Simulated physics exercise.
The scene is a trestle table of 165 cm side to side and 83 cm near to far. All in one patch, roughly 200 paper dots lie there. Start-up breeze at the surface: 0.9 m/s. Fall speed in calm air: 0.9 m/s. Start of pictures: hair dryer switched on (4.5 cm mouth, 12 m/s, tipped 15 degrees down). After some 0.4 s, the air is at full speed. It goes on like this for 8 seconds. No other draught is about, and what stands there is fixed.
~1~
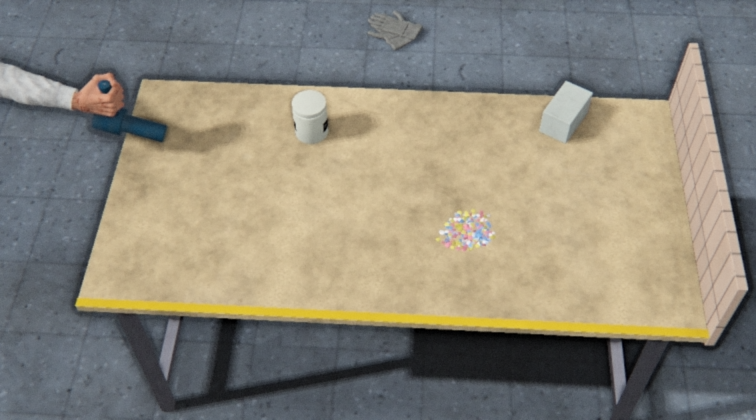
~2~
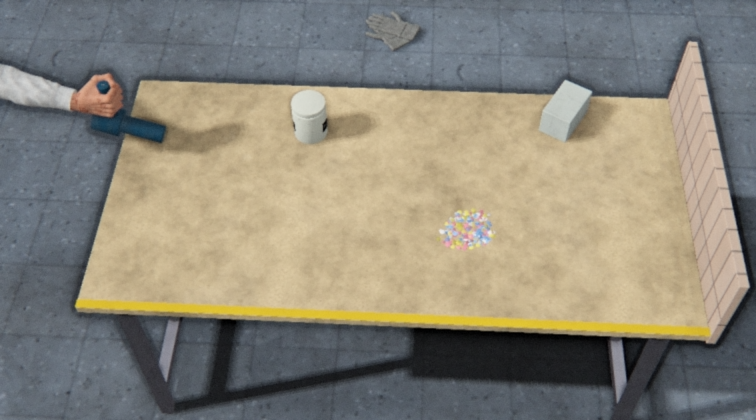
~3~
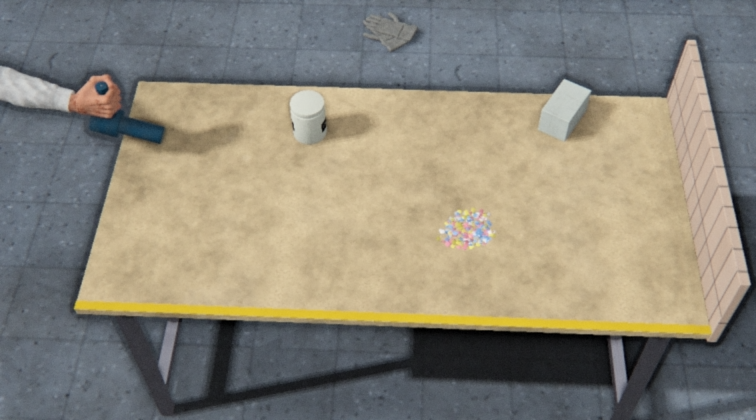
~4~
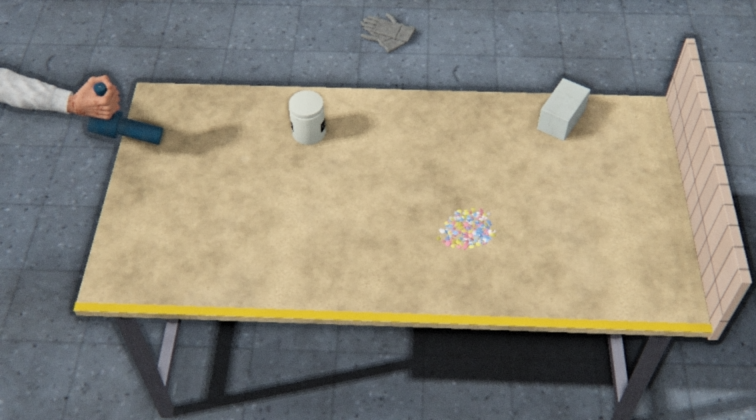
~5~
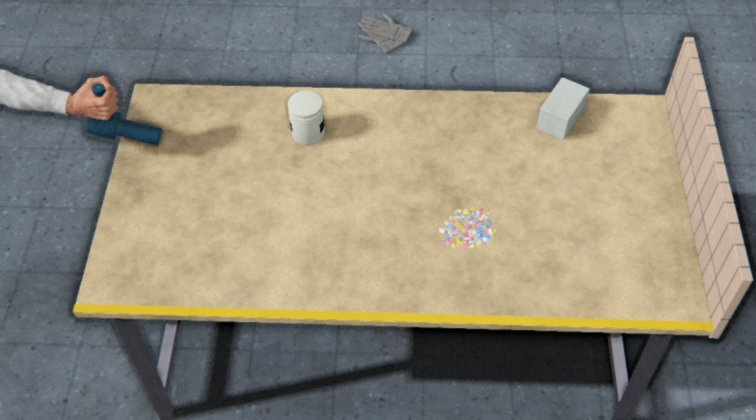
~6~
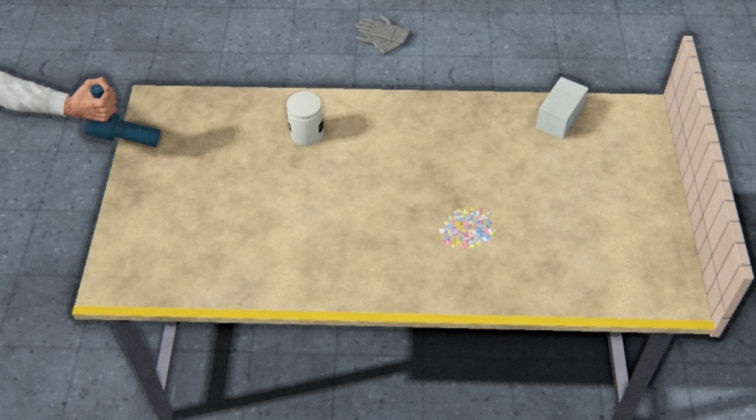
On a trestle table, a hand holding a hair dryer at left while a patch of coloured paper dots lies still.
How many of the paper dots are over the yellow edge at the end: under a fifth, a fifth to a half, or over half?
Upwards of half of the paper dots finish over the yellow edge.
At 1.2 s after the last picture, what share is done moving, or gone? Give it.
About 40 %.
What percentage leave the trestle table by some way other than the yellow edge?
Near 0 %.
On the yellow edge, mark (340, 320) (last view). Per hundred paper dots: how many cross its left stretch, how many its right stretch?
My take is close to 0 percent on the left side and near 100 percent on the right.
Then, 1.2 s after the last picture, 88 % are over the yellow edge; the middle of those still in play is near (708, 315); 38 % have settled or left.
Then, 2.2 s after the last picture, 98 % are over the yellow edge; 96 % have settled or left.
Then, 4.0 s after the last picture, 100 % are over the yellow edge; 100 % have settled or left.
Then, 7.6 s after the last picture, at the end, 100 % are over the yellow edge.
